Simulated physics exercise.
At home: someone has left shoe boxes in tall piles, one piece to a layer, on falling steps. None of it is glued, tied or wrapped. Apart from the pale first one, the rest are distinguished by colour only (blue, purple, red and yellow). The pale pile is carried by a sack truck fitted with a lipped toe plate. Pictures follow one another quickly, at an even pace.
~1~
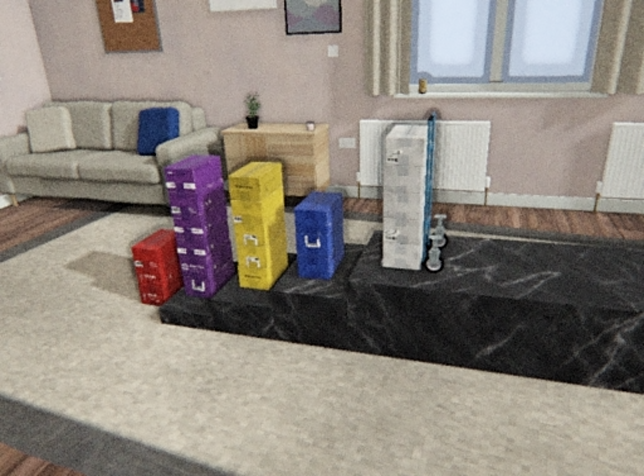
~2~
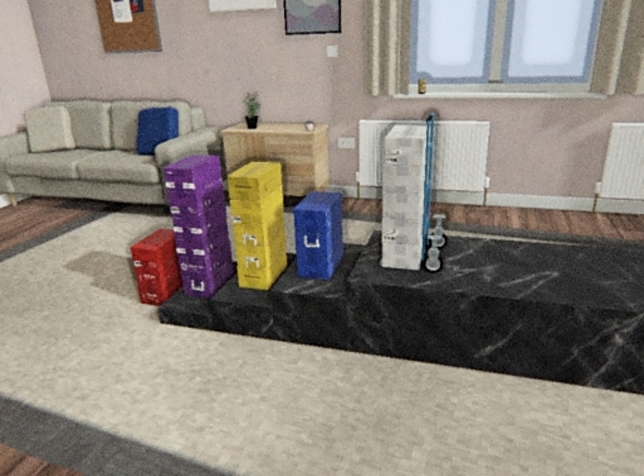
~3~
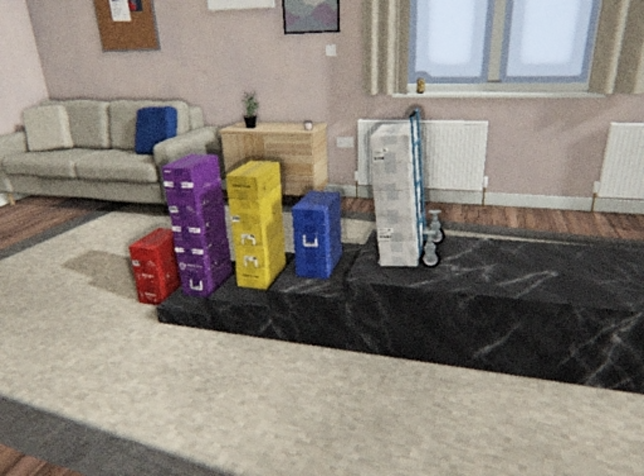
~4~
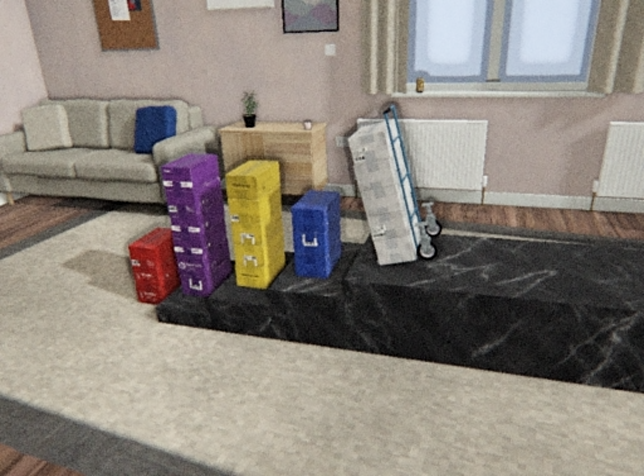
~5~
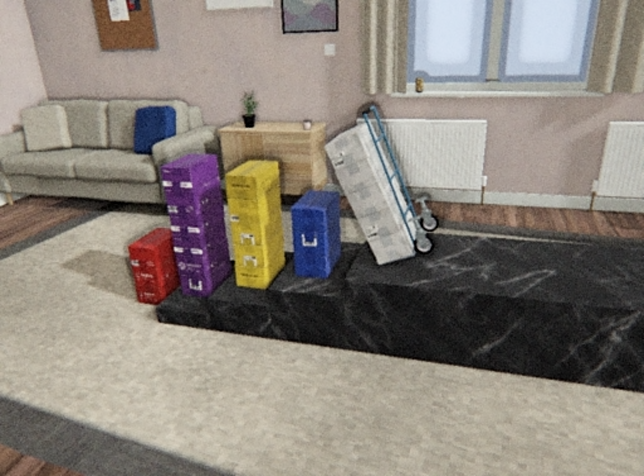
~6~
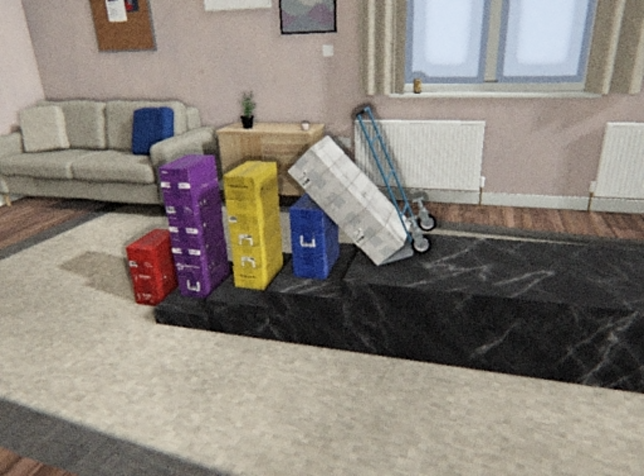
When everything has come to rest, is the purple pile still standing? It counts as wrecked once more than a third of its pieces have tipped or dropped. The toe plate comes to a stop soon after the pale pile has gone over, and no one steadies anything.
Yes.
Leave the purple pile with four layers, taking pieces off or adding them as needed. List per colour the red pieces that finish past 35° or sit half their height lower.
Red: 0.
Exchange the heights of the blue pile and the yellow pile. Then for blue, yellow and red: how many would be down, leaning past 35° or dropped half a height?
Per pile: Blue 5; yellow 0; red 0.
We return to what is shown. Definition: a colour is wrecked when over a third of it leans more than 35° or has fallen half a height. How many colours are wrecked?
0.
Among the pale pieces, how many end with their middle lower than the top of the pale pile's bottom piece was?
2.
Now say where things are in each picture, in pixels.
In the first frame (we follow the side turned to the camera), truck frame (428, 153) level; top purple box (209, 174); top blue box (311, 222); no other piece has moved.
Truck frame (427, 153) level; top purple box (208, 173), in the second frame.
Truck frame (414, 148) rocked a little, top of the pale pile leaning a little; top purple box (206, 173); no other piece has moved, in the third frame.
Truck frame (392, 144) rocked a little, top of the pale pile leaning a little; top purple box (206, 172); no other piece has moved, in the fourth frame.
Truck frame (375, 143) rocked clearly, top of the pale pile leaning clearly; top purple box (205, 172); no other piece has moved, in the fifth frame.
Truck frame (370, 144) rocked clearly, top of the pale pile leaning well over; top purple box (203, 173); top blue box (306, 222); no other piece has moved, in the sixth frame.
Soon, 5 of the pale pile down; none of the 6 purple boxes down (0 of 17 in all colours); top purple box unmoved; top blue box displaced a little.
A while on, 5 of the pale pile down; none of the 6 purple boxes down (0 of 17 in all colours); top purple box unmoved; top blue box displaced half its height.
Towards the end, 5 of the pale pile down; none of the 6 purple boxes down (0 of 17 in all colours); top purple box unmoved; top yellow box displaced half its height.
Finally, 5 of the pale pile down; none of the 6 purple boxes down (0 of 17 in all colours); top purple box unmoved; top yellow box tipped barely. Seen by the last camera, middles, top purple box near (189, 173), top yellow box near (231, 180).
